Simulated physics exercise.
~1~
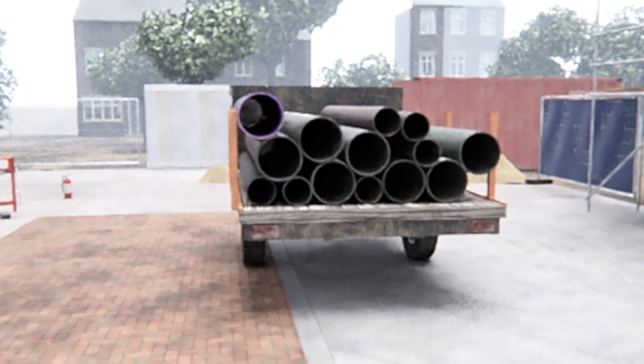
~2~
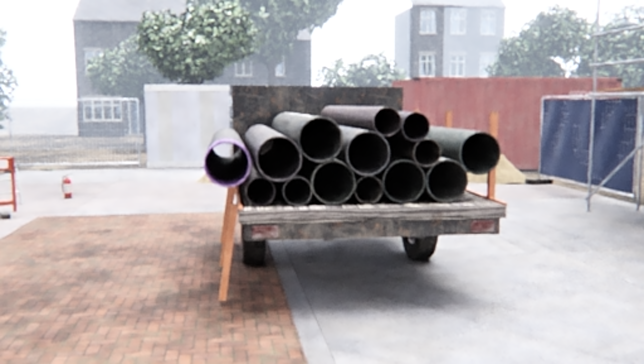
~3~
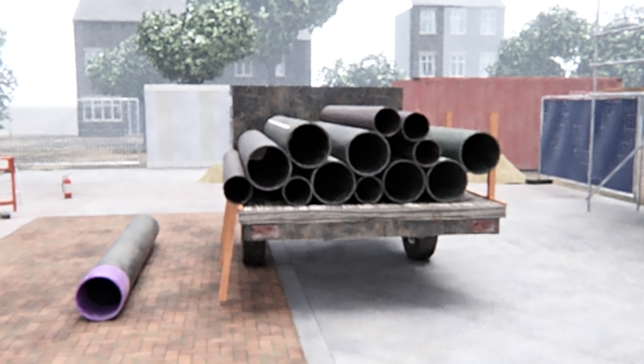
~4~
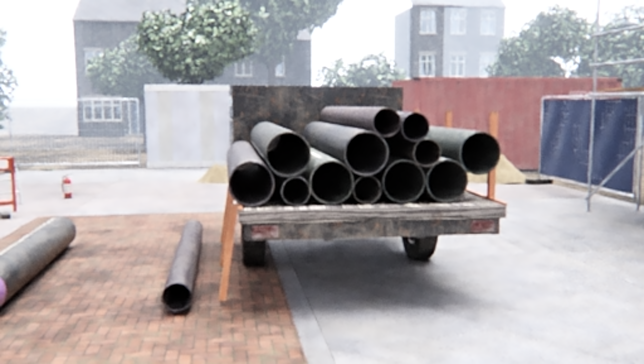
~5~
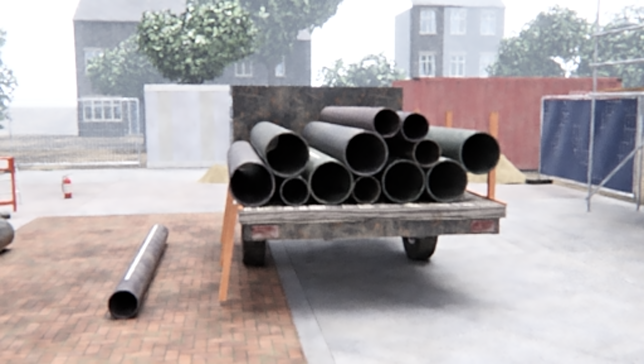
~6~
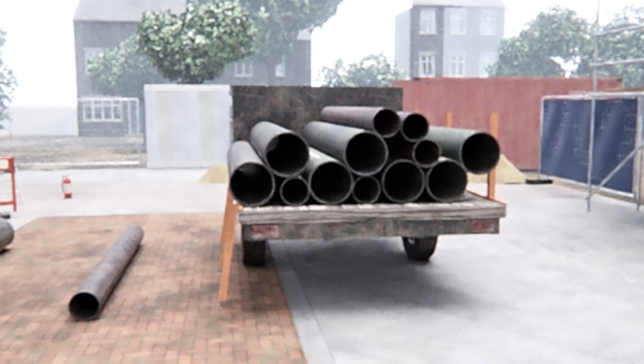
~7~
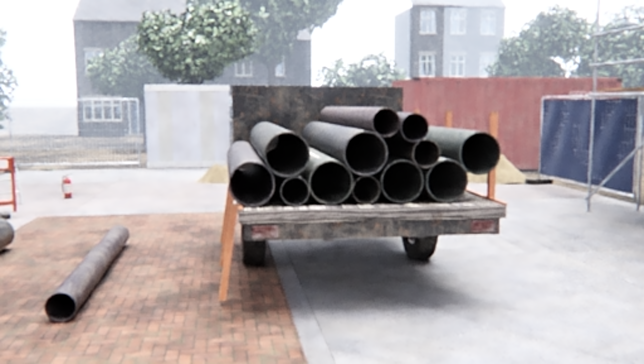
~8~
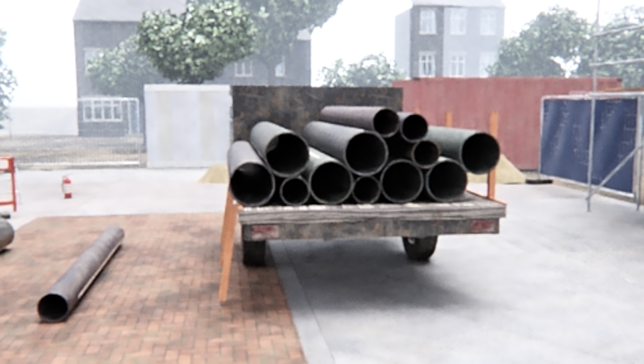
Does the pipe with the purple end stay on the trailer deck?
No, the purple-ended pipe drops off the left side of the trailer and ends up on the ground at the far left.
